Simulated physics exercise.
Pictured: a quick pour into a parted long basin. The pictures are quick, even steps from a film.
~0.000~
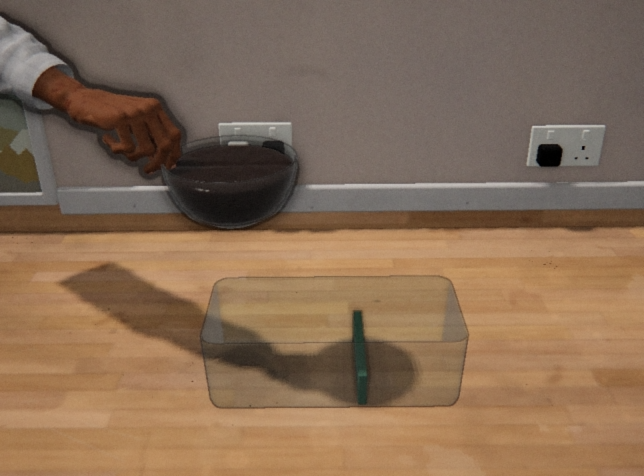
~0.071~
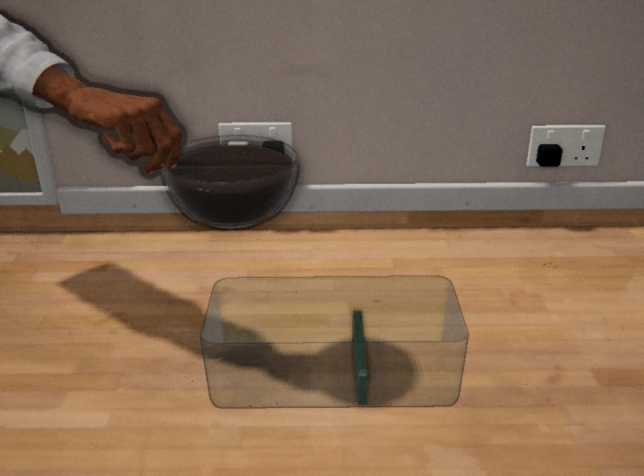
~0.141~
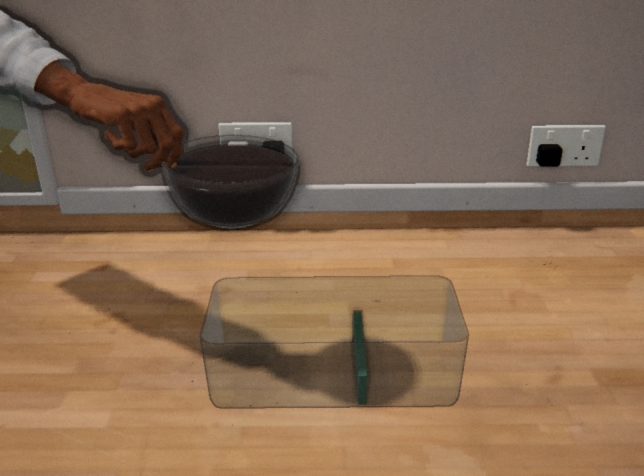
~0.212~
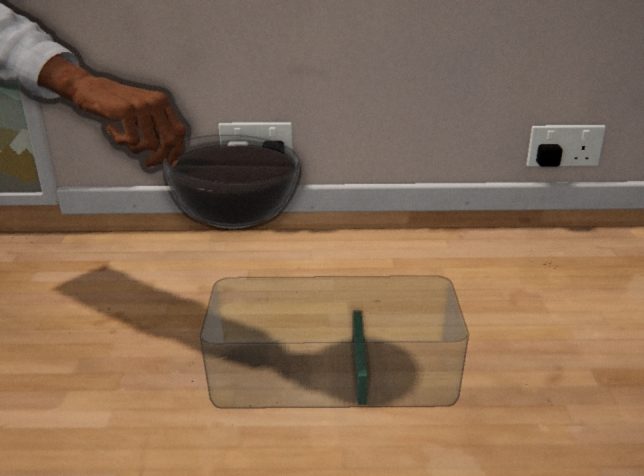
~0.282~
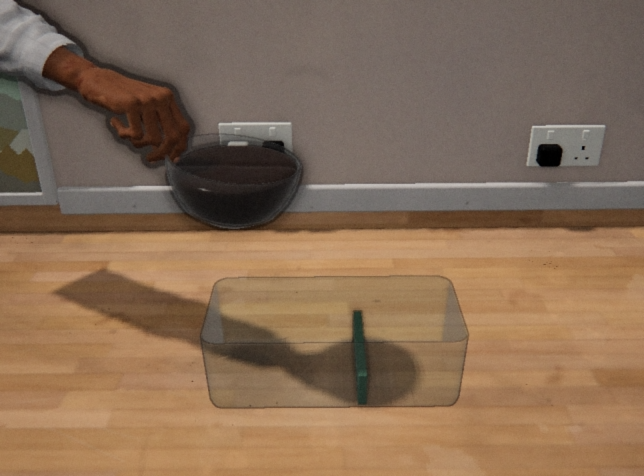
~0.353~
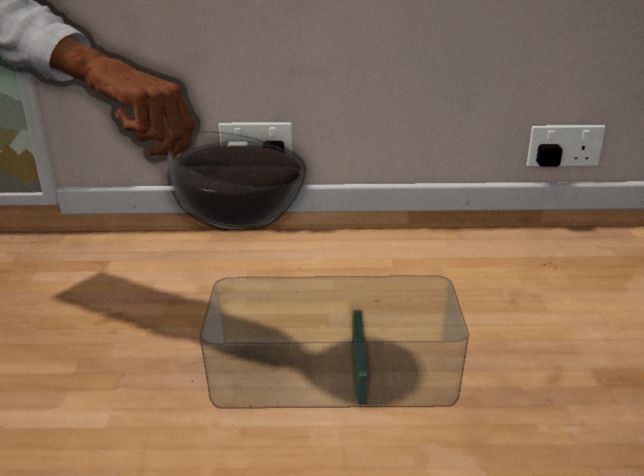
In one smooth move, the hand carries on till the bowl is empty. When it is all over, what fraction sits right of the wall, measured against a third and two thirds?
The right side of the wall holds a middle share, one third to two thirds.
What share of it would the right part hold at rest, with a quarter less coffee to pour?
About 40 percent.
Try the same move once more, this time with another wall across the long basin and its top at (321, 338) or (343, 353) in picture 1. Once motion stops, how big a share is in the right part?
Record: Case 1 near 85 %, case 2 near 60 %.
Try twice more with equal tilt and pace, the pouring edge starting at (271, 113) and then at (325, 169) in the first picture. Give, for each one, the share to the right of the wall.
35 and 75 per cent.
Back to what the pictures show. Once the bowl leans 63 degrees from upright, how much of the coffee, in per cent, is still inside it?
Still holding around 40 %, give or take.
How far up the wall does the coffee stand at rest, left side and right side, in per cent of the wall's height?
Once it is still, the left part shows 30 per cent and the right part 50.
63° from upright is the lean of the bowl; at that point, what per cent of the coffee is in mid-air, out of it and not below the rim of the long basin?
Some 35 per cent, I'd say.
A moment on, the bowl is tipped part way and 41 per cent is still to pour, 7 is left of the wall and 16 right of it.
Next, the bowl is tipped on its side and 2 per cent is still to pour, 37 is left of the wall and 52 right of it.
Then the bowl is tipped right over and 0 per cent is still to pour, 46 is left of the wall and 53 right of it.
Later the bowl is tipped right over and 0 per cent is still to pour, 46 is left of the wall and 53 right of it.
At rest 46 per cent lies left of the wall, 53 right of it and 1 outside.
